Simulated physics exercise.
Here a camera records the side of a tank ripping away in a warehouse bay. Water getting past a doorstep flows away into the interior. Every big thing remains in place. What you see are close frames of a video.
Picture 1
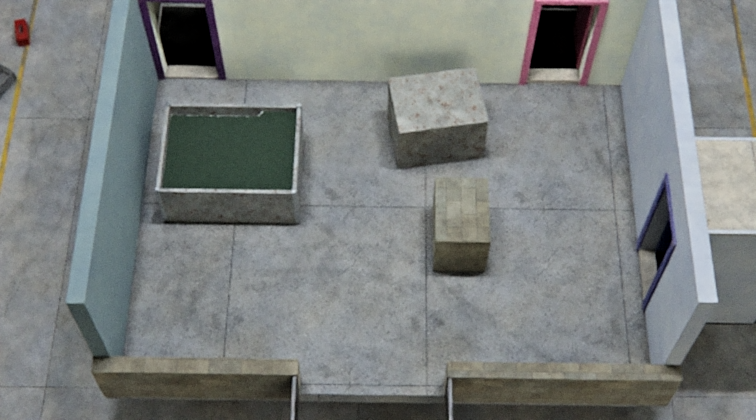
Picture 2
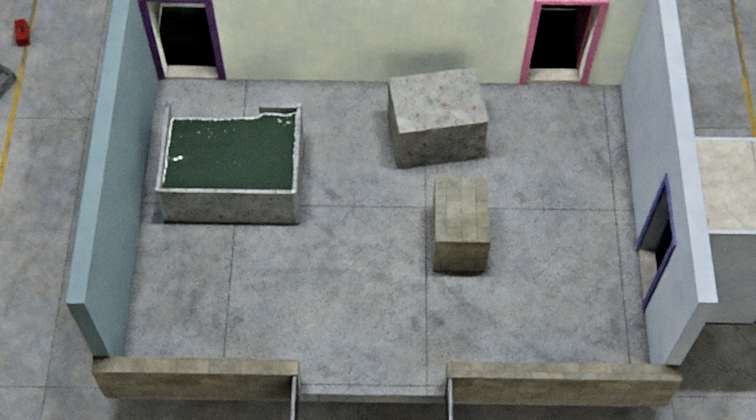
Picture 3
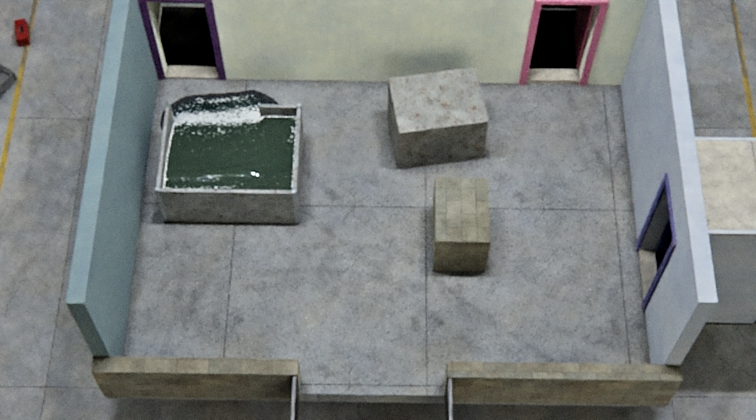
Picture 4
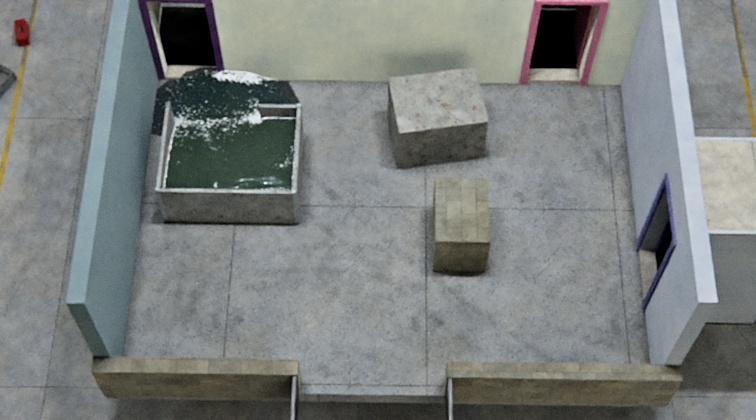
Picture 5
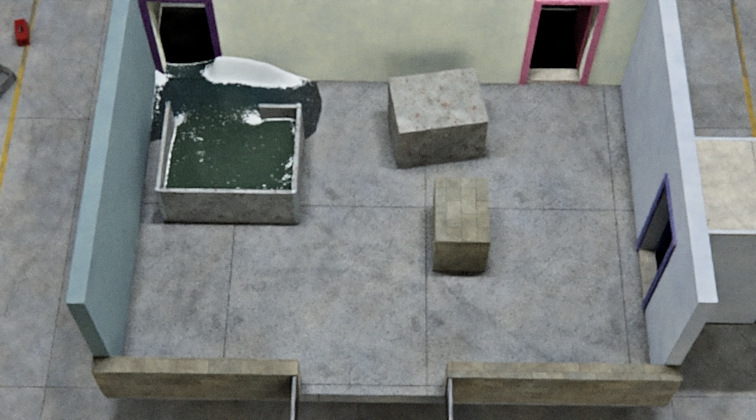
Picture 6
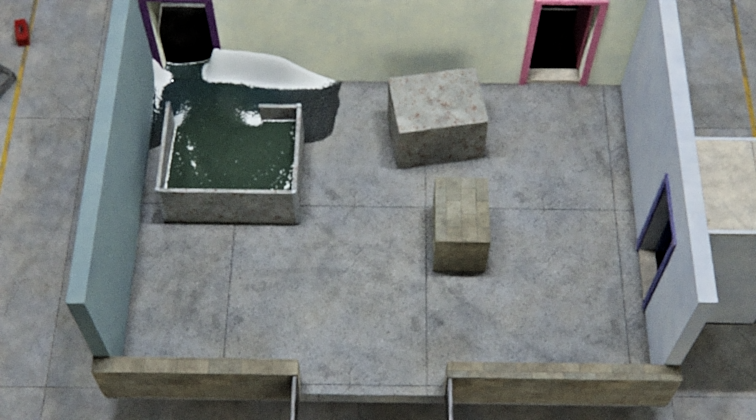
Tank of dark green water breaking open at its far side, foaming water pouring out and spreading along the back wall.
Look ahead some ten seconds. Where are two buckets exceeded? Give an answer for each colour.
Outcome: The purple door will go over two buckets; the blue door will keep to two buckets; the pink door will keep to two buckets.
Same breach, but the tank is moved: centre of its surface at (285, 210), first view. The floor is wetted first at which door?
I'd pick the one in purple.
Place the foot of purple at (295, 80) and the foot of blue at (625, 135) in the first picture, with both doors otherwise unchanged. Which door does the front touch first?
It's the purple door.
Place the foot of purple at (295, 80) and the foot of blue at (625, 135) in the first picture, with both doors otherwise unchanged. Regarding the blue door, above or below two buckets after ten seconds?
Well, the blue door crosses the line.
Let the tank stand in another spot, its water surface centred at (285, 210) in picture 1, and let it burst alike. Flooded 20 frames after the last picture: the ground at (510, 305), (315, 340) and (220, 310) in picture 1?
Going through the three places: Out of reach, out of reach, out of reach.
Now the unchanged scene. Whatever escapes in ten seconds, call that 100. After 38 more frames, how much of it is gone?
By then, close to 90 % of it.
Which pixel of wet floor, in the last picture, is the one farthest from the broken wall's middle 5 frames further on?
The farthest wet point should be near (458, 88).
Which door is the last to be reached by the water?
Answer is the blue one.
A moment on, water covers 15 % of the floor; the purple door far over two buckets in, the blue door not reached, the pink door not reached.
Next, water covers 25 % of the floor; the purple door far over two buckets in, the blue door not reached, the pink door wet at the sill, nothing in.
Then, water covers 45 % of the floor; the purple door far over two buckets in, the blue door not reached, the pink door wet at the sill, nothing in.
Later, water covers 75 % of the floor; the purple door far over two buckets in, the blue door wet at the sill, nothing in, the pink door wet at the sill, nothing in.
In the end, water covers 95 % of the floor; the purple door far over two buckets in, the blue door wet at the sill, nothing in, the pink door wet at the sill, nothing in.
